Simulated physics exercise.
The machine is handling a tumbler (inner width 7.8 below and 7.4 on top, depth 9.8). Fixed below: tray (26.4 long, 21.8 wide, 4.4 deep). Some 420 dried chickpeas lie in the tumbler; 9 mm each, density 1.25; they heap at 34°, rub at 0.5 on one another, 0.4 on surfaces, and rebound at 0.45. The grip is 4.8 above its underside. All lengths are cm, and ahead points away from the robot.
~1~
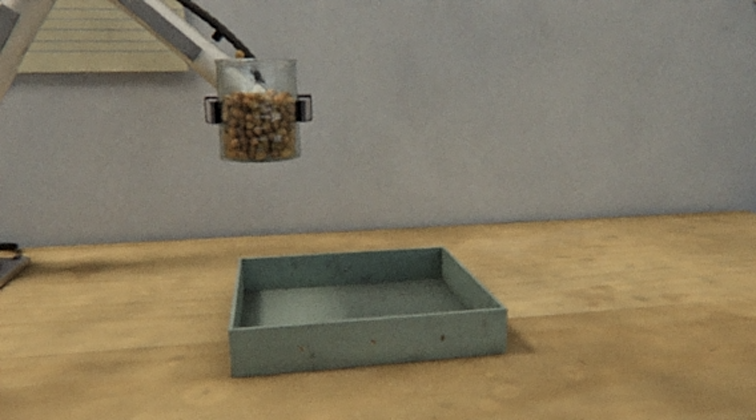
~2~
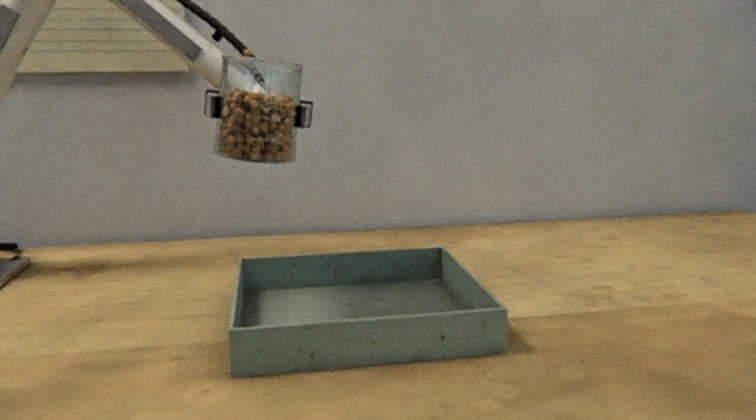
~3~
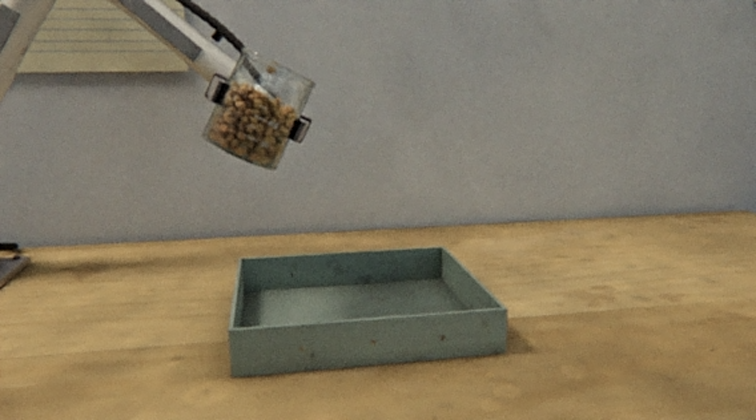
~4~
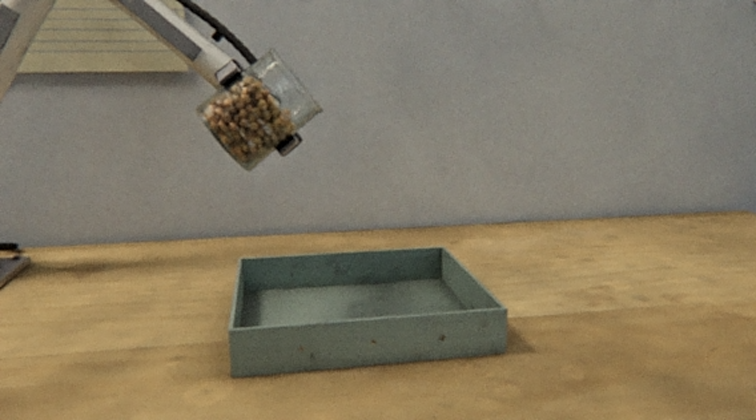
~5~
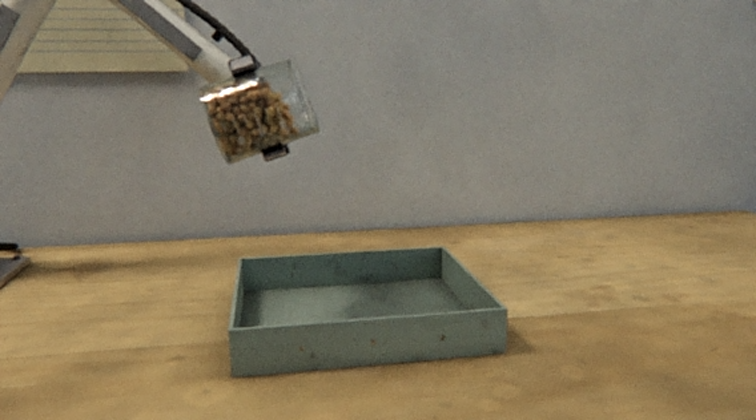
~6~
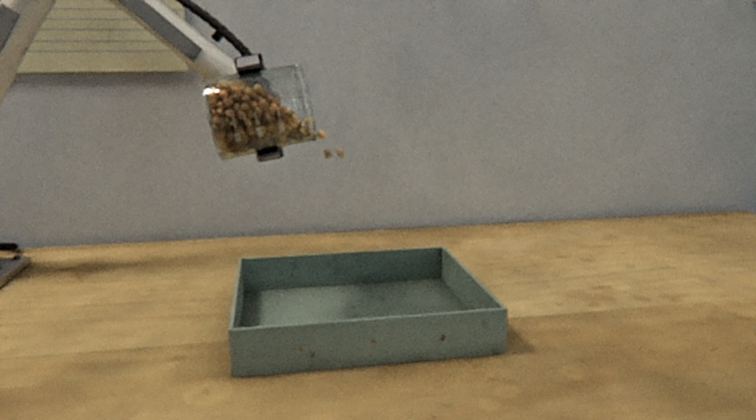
Robotic arm tilting a clear tumbler of dried chickpeas rightward above a shallow green tray, a few chickpeas leaving the rim.
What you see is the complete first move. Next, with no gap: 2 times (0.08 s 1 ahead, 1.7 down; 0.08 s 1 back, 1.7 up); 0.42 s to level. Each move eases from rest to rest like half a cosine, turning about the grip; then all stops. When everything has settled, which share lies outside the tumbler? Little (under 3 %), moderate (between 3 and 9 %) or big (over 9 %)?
Outside the tumbler the share is moderate, between 3 and 9 %.
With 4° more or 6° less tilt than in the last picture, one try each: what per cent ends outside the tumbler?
Some 10 and 0 per cent.
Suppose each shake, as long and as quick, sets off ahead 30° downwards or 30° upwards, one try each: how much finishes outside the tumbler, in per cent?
About 15 and 35 per cent.
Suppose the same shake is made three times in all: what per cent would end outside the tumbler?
In that case some 10 per cent.
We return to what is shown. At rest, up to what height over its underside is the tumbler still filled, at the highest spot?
Roughly 8.0 cm.
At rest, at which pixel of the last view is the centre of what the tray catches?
Near (391, 309).
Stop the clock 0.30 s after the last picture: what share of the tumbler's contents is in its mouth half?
About 35 per cent.
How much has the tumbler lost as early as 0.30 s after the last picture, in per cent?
Near 0 per cent so far.
Then, 0.30 s later, tilted 80° forward, highest piece 26 above the table; 409 in the tumbler, 6 in the tray, 3 in flight or on a rim.
Then, 0.59 s later, tilted 22° forward, highest piece 28 above the table; 394 in the tumbler, 21 in the tray, 3 in flight or on a rim.
Then, 0.94 s later, level, highest piece 27 above the table; 394 in the tumbler, 24 in the tray.
Then, 1.99 s later, level, highest piece 27 above the table; 394 in the tumbler, 24 in the tray.
At rest, 394 in the tumbler, 24 in the tray. That is 6 % outside the tumbler.
